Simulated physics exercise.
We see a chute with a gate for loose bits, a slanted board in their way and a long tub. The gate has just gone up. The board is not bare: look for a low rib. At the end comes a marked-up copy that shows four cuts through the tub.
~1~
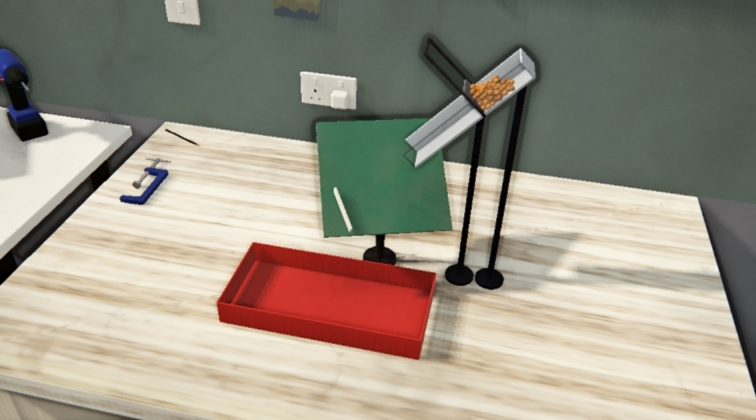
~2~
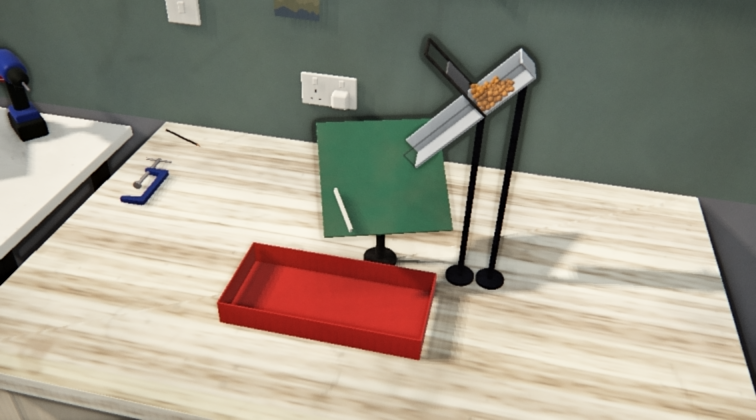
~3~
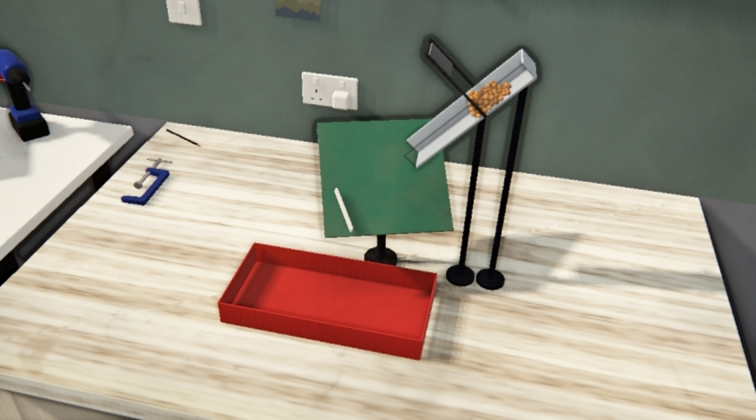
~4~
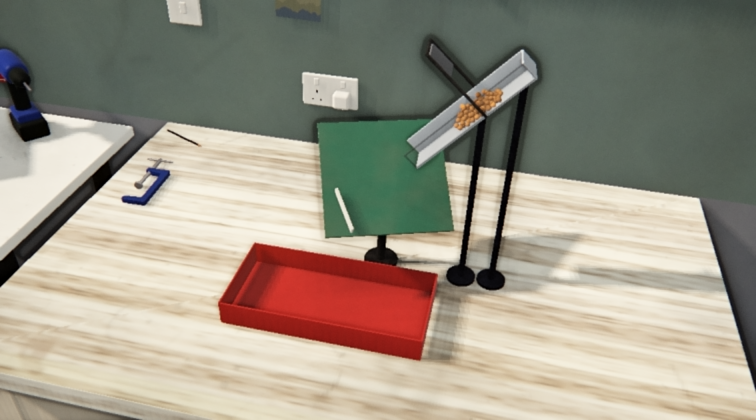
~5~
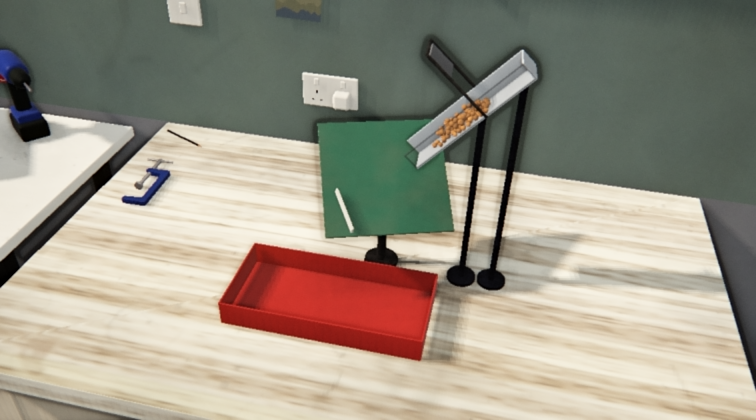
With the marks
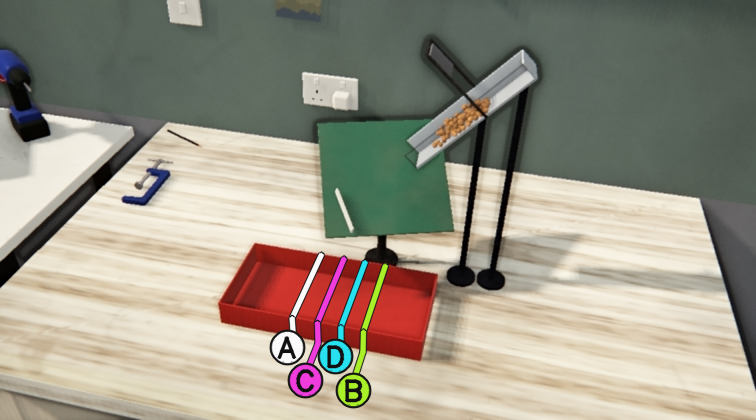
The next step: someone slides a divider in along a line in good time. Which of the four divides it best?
I would pick line B.
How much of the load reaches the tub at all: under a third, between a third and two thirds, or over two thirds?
Over two thirds.
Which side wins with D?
Right.
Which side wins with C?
Right.
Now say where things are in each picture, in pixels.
Load behind the gate (492, 94), roasted chickpeas; lip of the chute (417, 160), sloping fairly steeply, in the first frame.
Middle of the board (383, 175), tilted fairly steeply; middle of its low edge (389, 234); of its high edge (378, 120), in the second frame.
Front corners of the tub (218, 303) and (421, 341), empty; front of the load (476, 115), in the third frame.
Middle of the load (476, 108); its front (457, 126), roughly a third of the way to the lip; rib from (337, 188) to (352, 229), in the fourth frame.
Middle of the load (462, 120); its front (435, 145), roughly two thirds of the way to the lip, in the fifth frame.
On the marked copy, line A crosses the front rim at (292, 317); line B crosses the front rim at (363, 330); line C crosses the front rim at (317, 322); line D crosses the front rim at (341, 326).
With A, of what is caught, just a few on the left of the divider, almost all on the right.
With B, of what is caught, roughly two thirds on the left of the divider, roughly a third on the right.
With C, of what is caught, just a few on the left of the divider, almost all on the right.
With D, of what is caught, about a tenth on the left of the divider, the larger part on the right.
